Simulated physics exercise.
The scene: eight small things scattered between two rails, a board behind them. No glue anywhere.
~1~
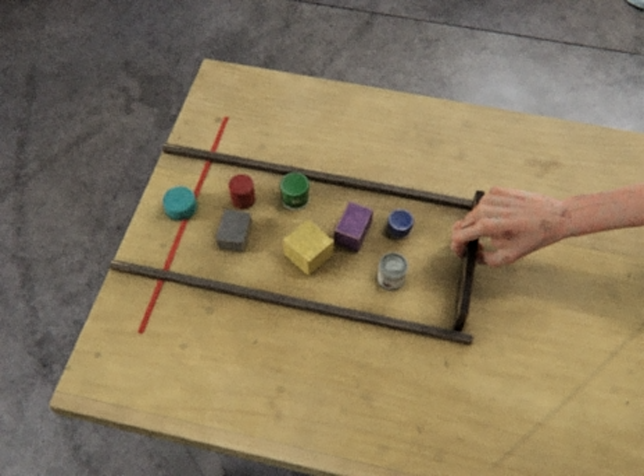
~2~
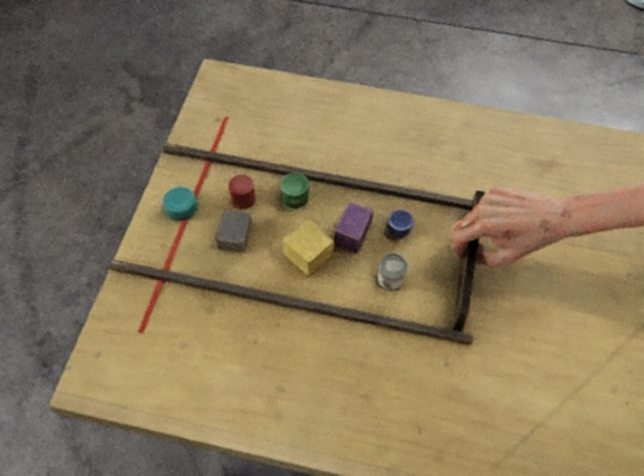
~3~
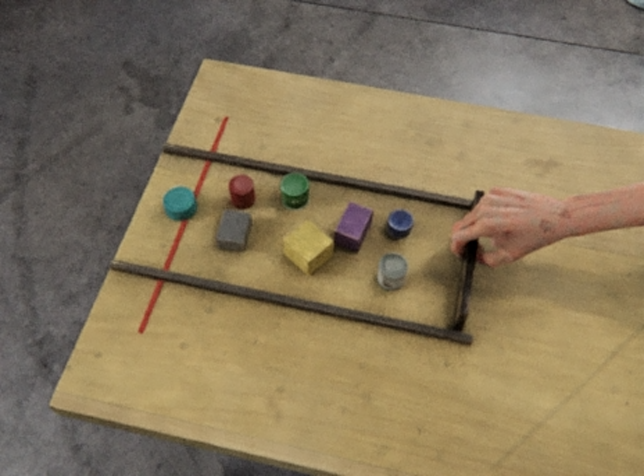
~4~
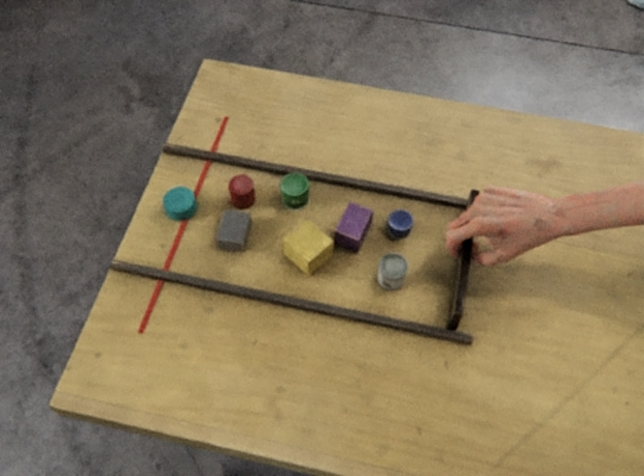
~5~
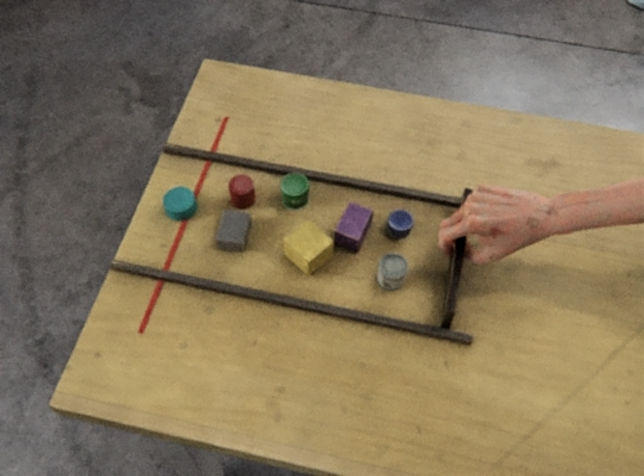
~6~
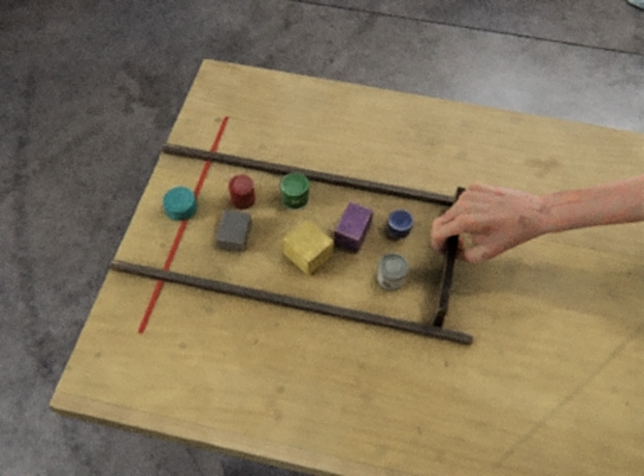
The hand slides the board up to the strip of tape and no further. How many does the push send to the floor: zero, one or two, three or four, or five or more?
As it turns out, the number that fall off is one or two.
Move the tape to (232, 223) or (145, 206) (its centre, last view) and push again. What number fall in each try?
In that order 0 and 8.
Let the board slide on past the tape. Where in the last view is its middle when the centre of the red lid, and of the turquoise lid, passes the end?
For the red lid at (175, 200), for the turquoise lid at (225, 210).
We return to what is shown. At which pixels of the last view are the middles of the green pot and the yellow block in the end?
Near (180, 160) and (140, 211).
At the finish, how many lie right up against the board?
The number is 3.
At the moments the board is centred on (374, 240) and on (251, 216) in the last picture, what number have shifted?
The counts are 3 and 8.
Soon after, none off yet; turquoise lid at rest near (180, 204); red lid at rest near (242, 192); grey block at rest near (234, 231).
In the end, the number that fall off is one or two; gone, grey block and turquoise lid.
